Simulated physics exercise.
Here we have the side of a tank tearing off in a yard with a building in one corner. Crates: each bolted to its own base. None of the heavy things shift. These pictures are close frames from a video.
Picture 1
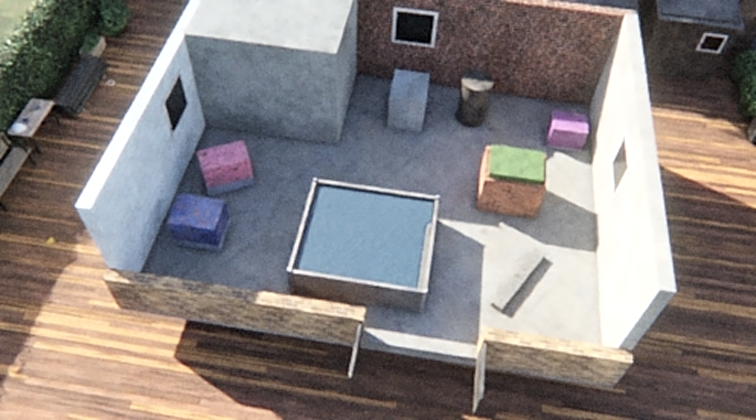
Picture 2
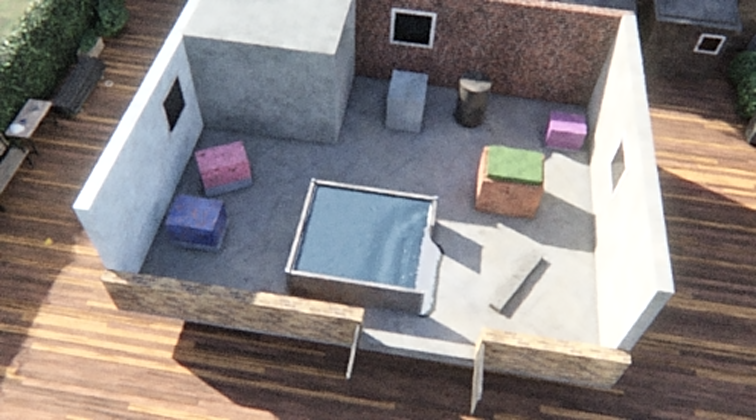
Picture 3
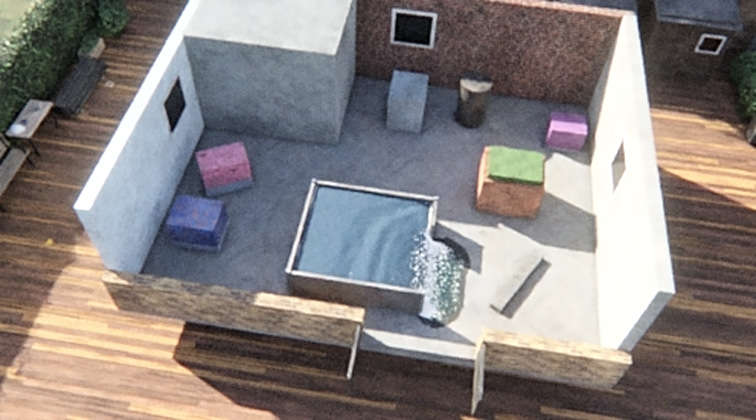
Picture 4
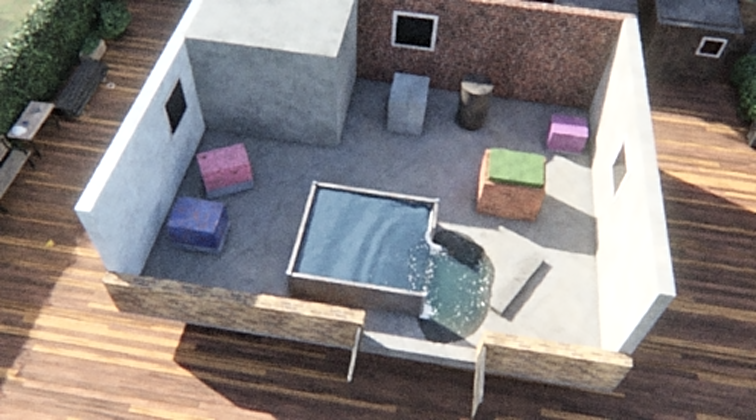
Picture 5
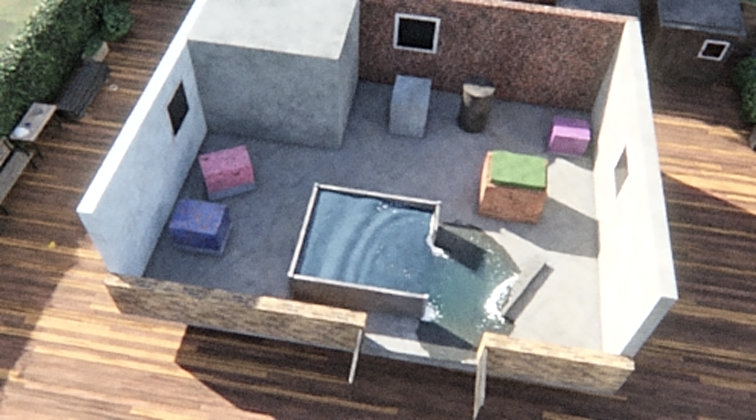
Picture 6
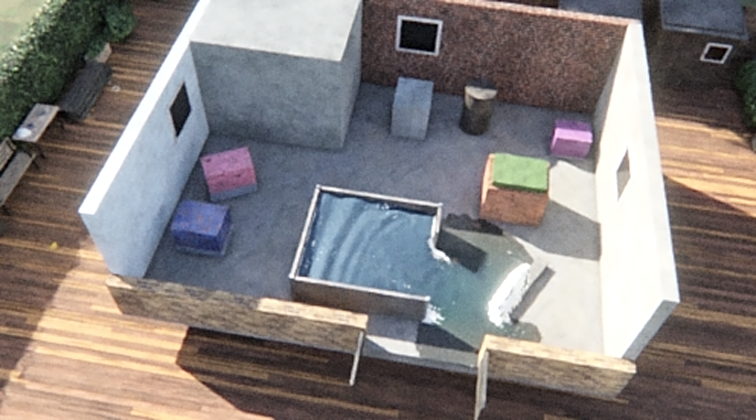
In a walled yard with scattered colored blocks, the right side of a square water tank opened up, and water poured out, spreading right across the floor until it splashed against a low slanted slab.
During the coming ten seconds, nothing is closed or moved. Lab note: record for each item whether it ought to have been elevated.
Outcome: The pink crate is saved. The blue crate is saved. The purple crate is not saved.
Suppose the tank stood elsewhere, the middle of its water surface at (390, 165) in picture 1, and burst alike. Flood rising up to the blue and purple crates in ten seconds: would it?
The blue crate is not reached, and the purple crate is reached.
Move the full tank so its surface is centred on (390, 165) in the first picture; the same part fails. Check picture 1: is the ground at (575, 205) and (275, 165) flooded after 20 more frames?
The first spot is inundated and the second is not reached.
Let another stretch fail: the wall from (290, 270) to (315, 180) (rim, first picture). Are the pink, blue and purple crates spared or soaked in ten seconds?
In my view the pink crate gets reached; as for the blue crate, it gets reached; the purple crate gets reached.
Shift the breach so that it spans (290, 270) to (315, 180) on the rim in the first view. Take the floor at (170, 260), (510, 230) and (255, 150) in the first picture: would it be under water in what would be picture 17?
Soaked, untouched, soaked.
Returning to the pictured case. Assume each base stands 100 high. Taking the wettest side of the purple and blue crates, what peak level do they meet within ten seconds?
In order: 640% and 40%.
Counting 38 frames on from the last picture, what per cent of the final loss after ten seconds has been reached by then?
Note - share reached: 55 %.
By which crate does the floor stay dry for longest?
Should be the blue one.
A moment on, water covers 20 % of the floor; the pink crate not reached, the blue crate not reached, the purple crate not reached.
Next, water covers 25 % of the floor; the pink crate not reached, the blue crate not reached, the purple crate not reached.
Then, water covers 35 % of the floor; the pink crate not reached, the blue crate not reached, the purple crate water round its plinth.
Later, water covers 60 % of the floor; the pink crate not reached, the blue crate not reached, the purple crate water round its plinth.
In the end, water covers 80 % of the floor; the pink crate stayed above the water, the blue crate stayed above the water, the purple crate was topped.
